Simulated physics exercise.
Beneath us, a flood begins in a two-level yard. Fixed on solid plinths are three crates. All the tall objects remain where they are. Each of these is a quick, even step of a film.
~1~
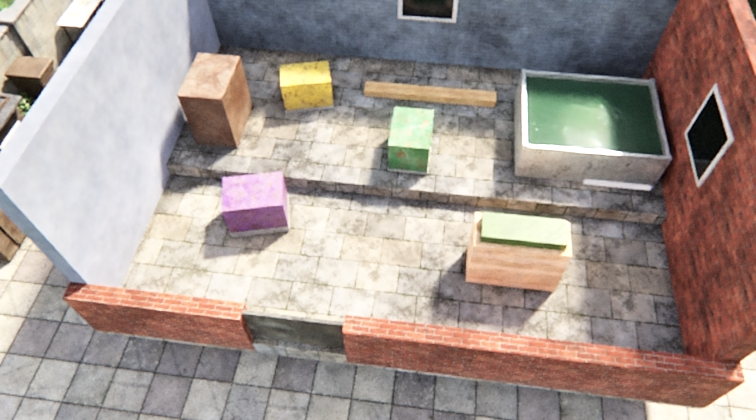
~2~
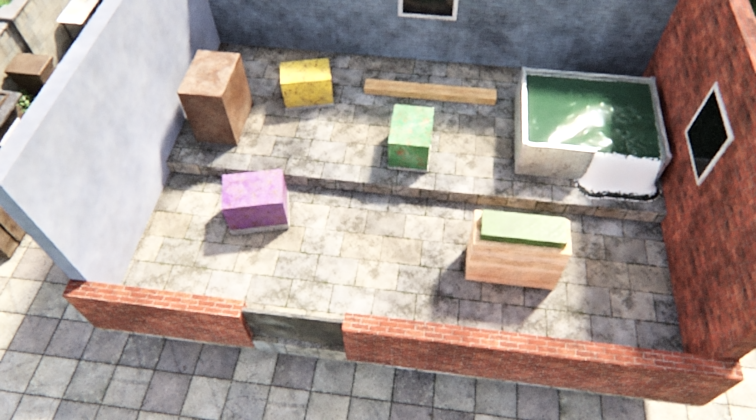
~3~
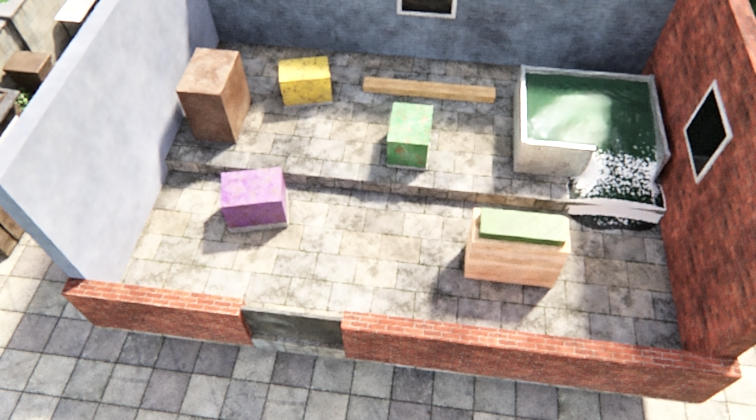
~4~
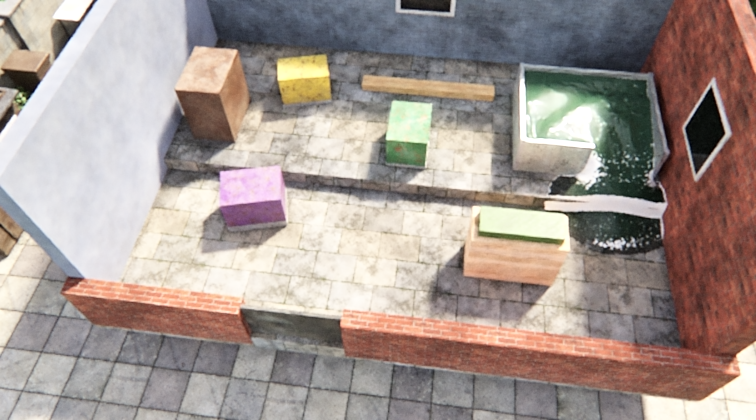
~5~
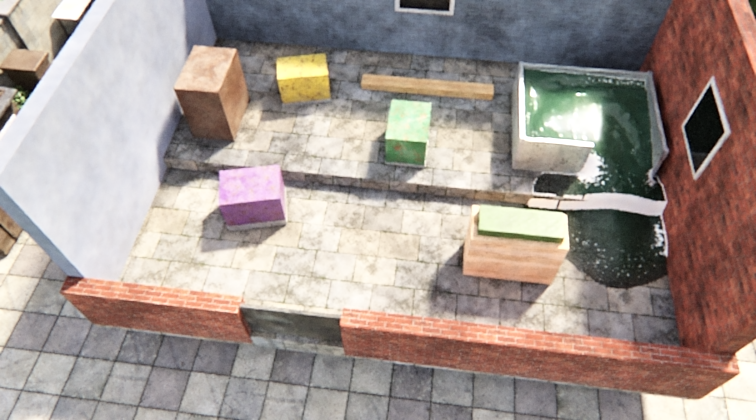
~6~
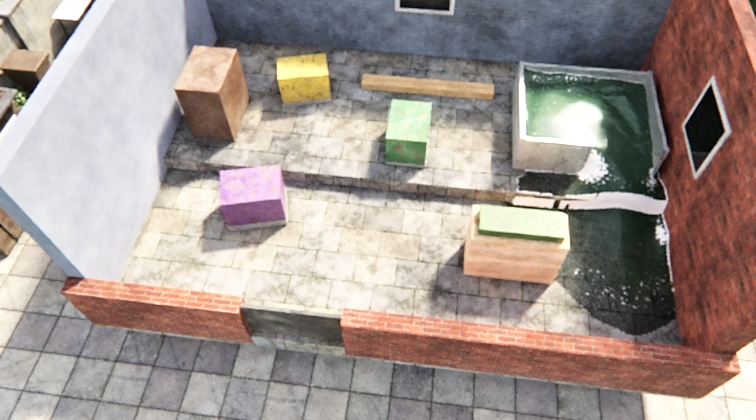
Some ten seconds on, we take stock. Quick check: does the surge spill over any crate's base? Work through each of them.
Result: Purple crate wet, green crate dry, yellow crate dry.
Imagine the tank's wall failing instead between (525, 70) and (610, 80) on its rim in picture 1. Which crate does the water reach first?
That would be the yellow-painted one.
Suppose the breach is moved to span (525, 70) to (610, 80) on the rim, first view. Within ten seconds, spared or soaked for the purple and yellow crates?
So the purple crate remains untouched while the yellow crate goes wet.
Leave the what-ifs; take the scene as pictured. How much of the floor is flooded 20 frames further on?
Close to 40 in a hundred, I think.
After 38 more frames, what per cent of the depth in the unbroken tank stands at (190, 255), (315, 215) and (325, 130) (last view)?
In that order: 14, 16 and 0 per cent.
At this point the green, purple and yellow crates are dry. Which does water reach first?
That's the one in purple.
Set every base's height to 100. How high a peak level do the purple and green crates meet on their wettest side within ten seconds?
The first reaches around 160 in a hundred, the second around 0.
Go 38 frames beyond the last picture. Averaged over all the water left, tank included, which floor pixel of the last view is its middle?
My guess is about (449, 240).
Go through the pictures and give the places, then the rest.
The first frame shows the water tank at (590, 115) is whole and still.
In the second frame, water pours out at (621, 171) and has run to (582, 188).
In the third frame, water pours out at (619, 170) and has run to (664, 210).
In the fourth frame, water pours out at (617, 169) and has run to (596, 247).
In the fifth frame, the front is at (616, 283), out from the gap at (617, 168).
In the sixth frame, water pours out at (617, 167) and has run to (640, 328).
A moment on, water covers 15 % of the floor; the purple crate not reached, the green crate not reached, the yellow crate not reached.
Next, water covers 20 % of the floor; the purple crate not reached, the green crate not reached, the yellow crate not reached.
Then, water covers 40 % of the floor; the purple crate water round its plinth, the green crate not reached, the yellow crate not reached.
Later, water covers 50 % of the floor; the purple crate water round its plinth, the green crate not reached, the yellow crate not reached.
In the end, water covers 55 % of the floor; the purple crate was topped, the green crate stayed above the water, the yellow crate stayed above the water.
